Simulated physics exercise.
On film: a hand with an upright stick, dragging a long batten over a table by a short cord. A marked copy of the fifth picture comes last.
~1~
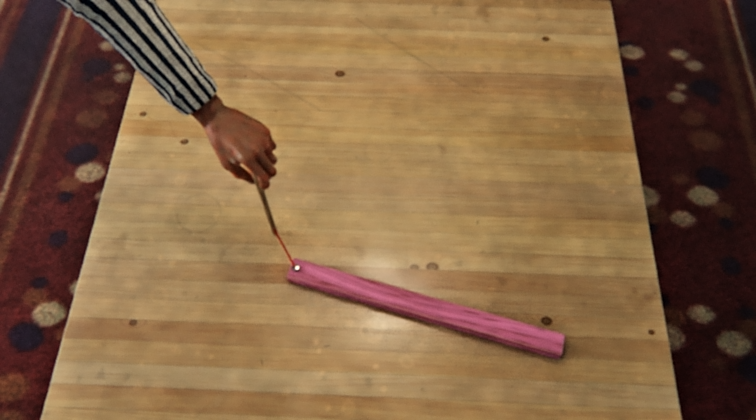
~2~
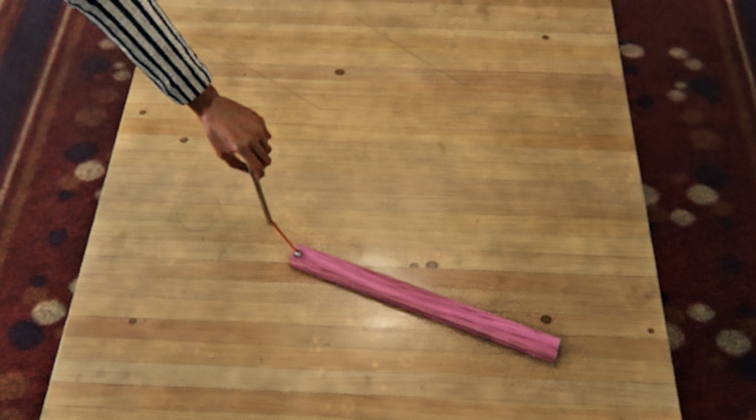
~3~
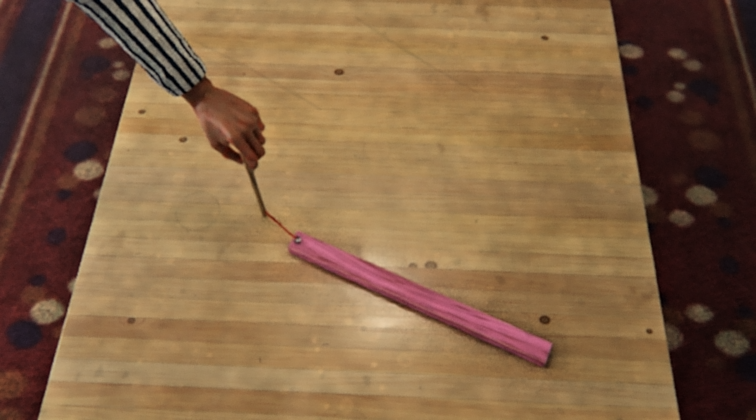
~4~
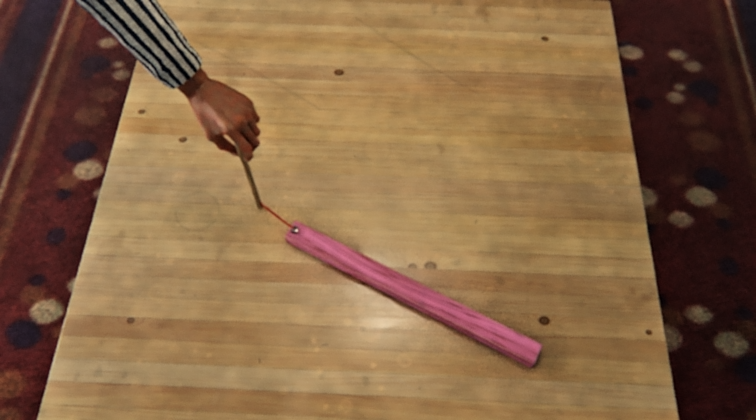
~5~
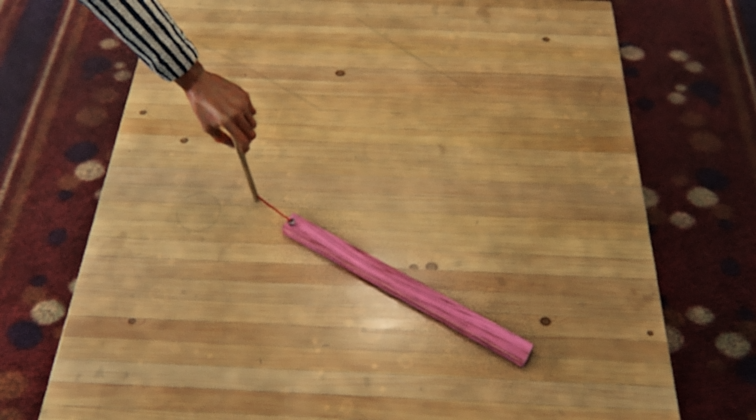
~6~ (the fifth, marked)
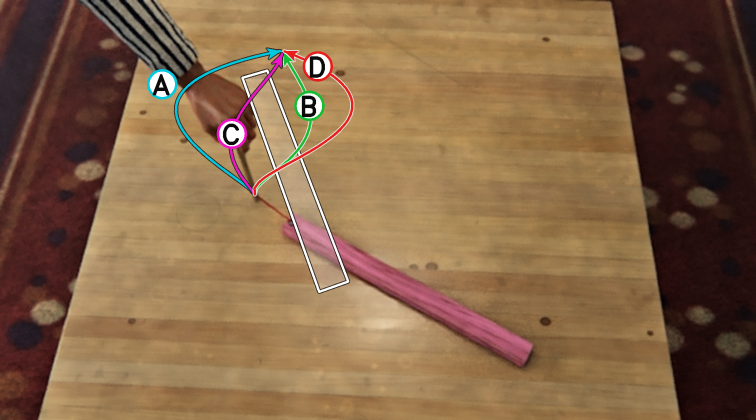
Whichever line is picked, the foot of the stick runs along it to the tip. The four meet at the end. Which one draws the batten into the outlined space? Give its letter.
Path A puts it in the outline.
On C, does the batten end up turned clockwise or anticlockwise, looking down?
On that path, clockwise.
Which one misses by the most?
Path D.
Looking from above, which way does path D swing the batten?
On that path, clockwise.
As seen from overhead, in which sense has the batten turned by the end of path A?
Clockwise.
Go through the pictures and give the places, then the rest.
In the first frame, pink batten (423, 305).
In the second frame, pink batten (421, 299).
In the third frame, pink batten (416, 294).
In the fourth frame, pink batten (408, 288).
In the fifth frame, pink batten (402, 284).
On the marked copy, A from (255, 195) via (176, 106) to (280, 51); B from (255, 195) via (310, 123) to (283, 52); C from (255, 195) via (239, 117) to (282, 54); D from (255, 195) via (348, 120) to (285, 51); the outline at (291, 171).
Taking A. A third of the way, foot of the stick (189, 139), middle of the batten (318, 227).
Two thirds of the way, foot of the stick (209, 74), middle of the batten (280, 186).
When it is over, foot of the stick (283, 52), middle of the batten (291, 172); it lies in the outline.
As for the rest, B leaves its middle at (350, 168); C leaves its middle at (327, 176); D leaves its middle at (362, 162).
